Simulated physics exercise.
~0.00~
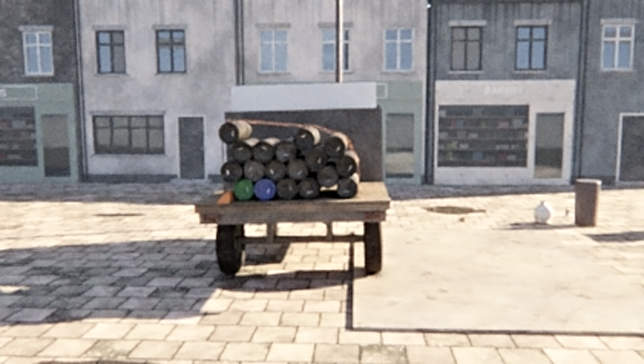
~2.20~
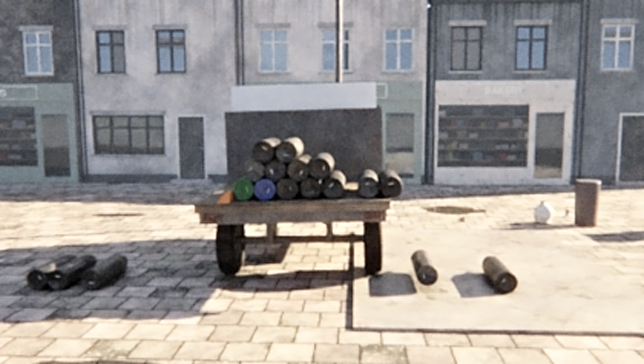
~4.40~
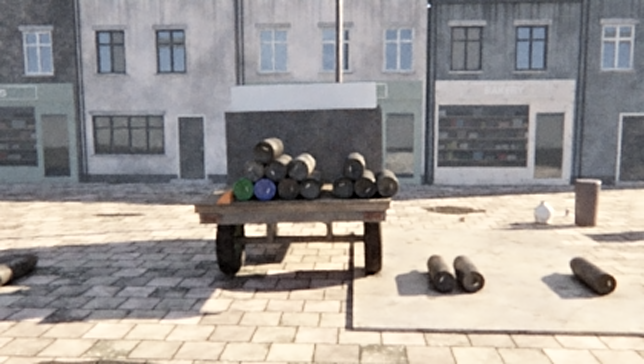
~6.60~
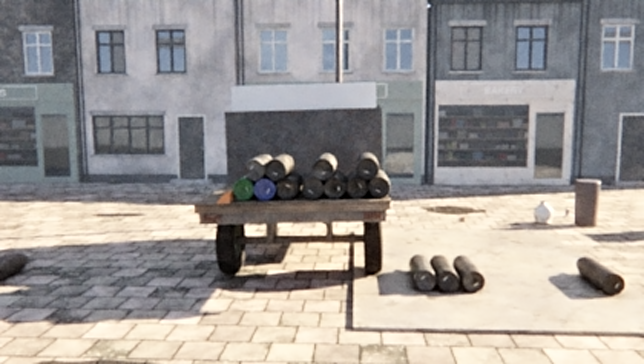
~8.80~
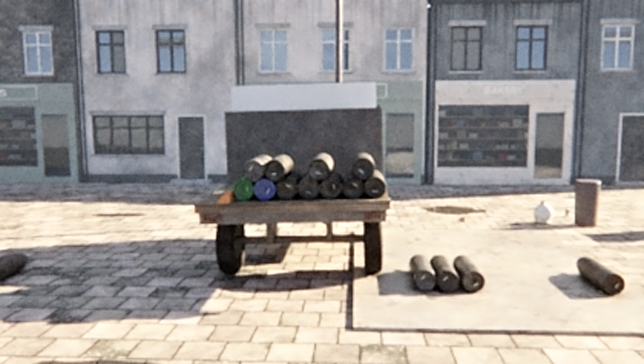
Dark gas cylinders tumble off both sides of a parked flatbed and settle on the paving.
